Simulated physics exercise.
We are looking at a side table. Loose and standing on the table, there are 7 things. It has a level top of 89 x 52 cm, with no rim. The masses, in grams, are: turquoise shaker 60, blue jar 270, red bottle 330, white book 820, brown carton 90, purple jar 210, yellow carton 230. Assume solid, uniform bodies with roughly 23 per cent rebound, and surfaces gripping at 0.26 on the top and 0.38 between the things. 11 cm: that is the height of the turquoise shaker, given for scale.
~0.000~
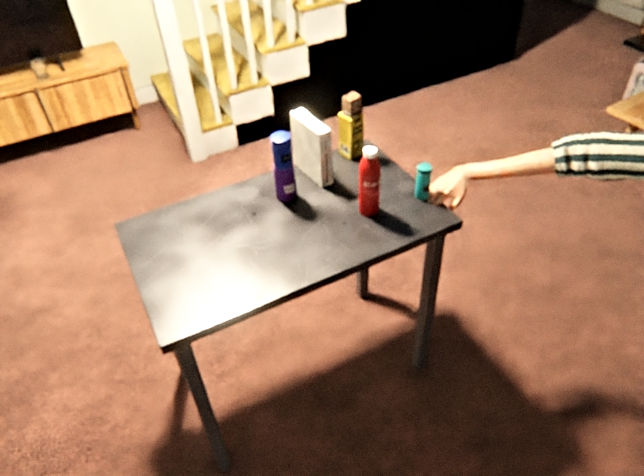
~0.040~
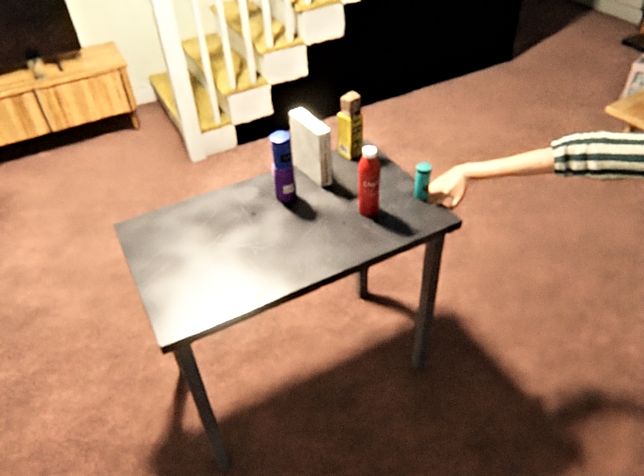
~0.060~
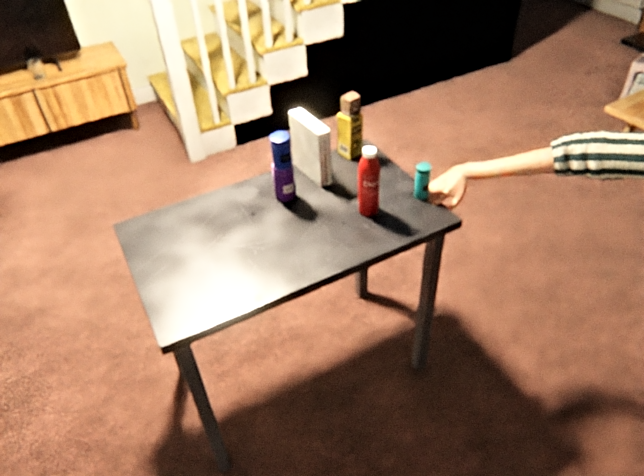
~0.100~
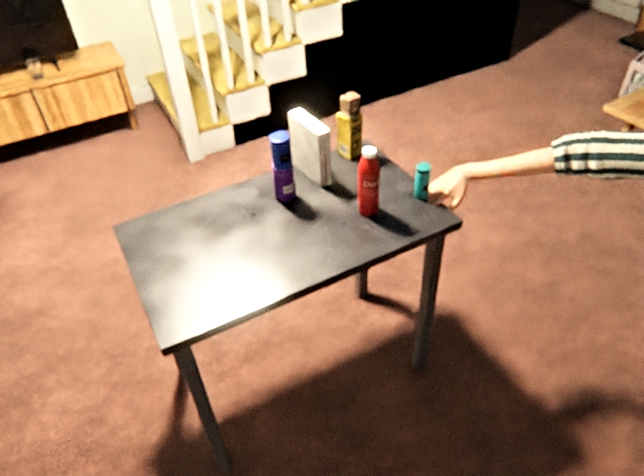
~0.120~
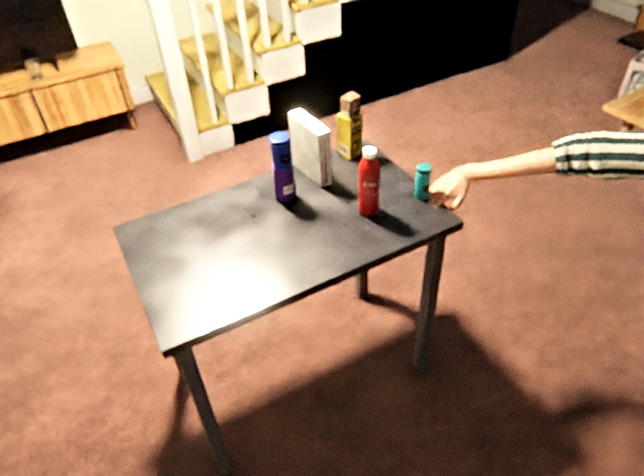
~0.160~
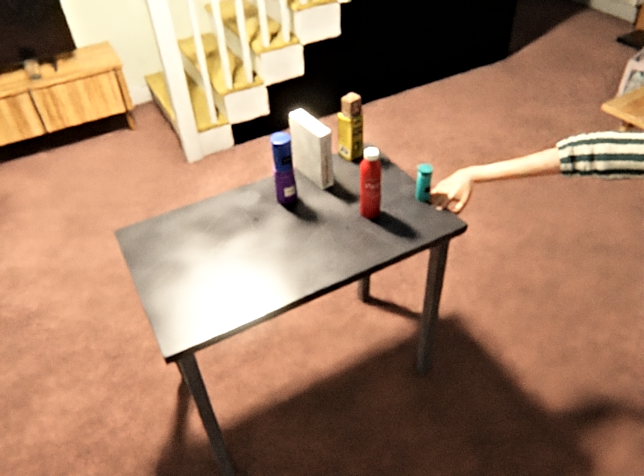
A hand in a striped sleeve rested by the small turquoise shaker at the table's right corner, and near the end the table, with its bottles, white book and cartons, shifted very slightly right.
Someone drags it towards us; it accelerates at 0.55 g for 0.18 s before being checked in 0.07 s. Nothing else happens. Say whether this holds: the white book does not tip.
It holds.
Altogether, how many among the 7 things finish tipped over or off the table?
4.
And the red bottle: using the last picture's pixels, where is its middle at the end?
It ends up near (391, 202).
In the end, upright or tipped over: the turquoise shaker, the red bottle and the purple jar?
Final state - turquoise shaker: Remains on its base; red bottle: Remains on its base; purple jar: Goes over.
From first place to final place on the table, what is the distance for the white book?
Net shift near 1 cm.
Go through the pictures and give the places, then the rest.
The first picture shows white book (312, 148); turquoise shaker (423, 182).
The second picture shows red bottle (369, 182); brown carton (351, 105).
The third picture shows purple jar (284, 181); yellow carton (350, 134).
The fourth picture shows turquoise shaker (423, 181); blue jar (281, 151).
The fifth picture shows table shifted 1 cm; red bottle (369, 182); brown carton (351, 105).
The sixth picture shows table shifted 3 cm; white book (311, 150); purple jar (285, 183).
After 0.26 s, table shifted 10 cm; brown carton now off the table; white book slid 5 cm near (317, 156); blue jar leaning 4°.
After 0.46 s, table shifted 12 cm; blue jar leaning 21°; purple jar leaning 21°; yellow carton leaning 12°.
After 0.66 s, table shifted 12 cm; blue jar leaning 72°; purple jar on its side; brown carton leaning 30°.
After 0.86 s, table shifted 12 cm; blue jar on its side; brown carton on its side; yellow carton on its side.
At rest (1.4 s), tipped over on the table, blue jar, brown carton, purple jar and yellow carton; the other 3 in place, give or take 5 cm. Seen from the same camera at the end, white book near (327, 165).
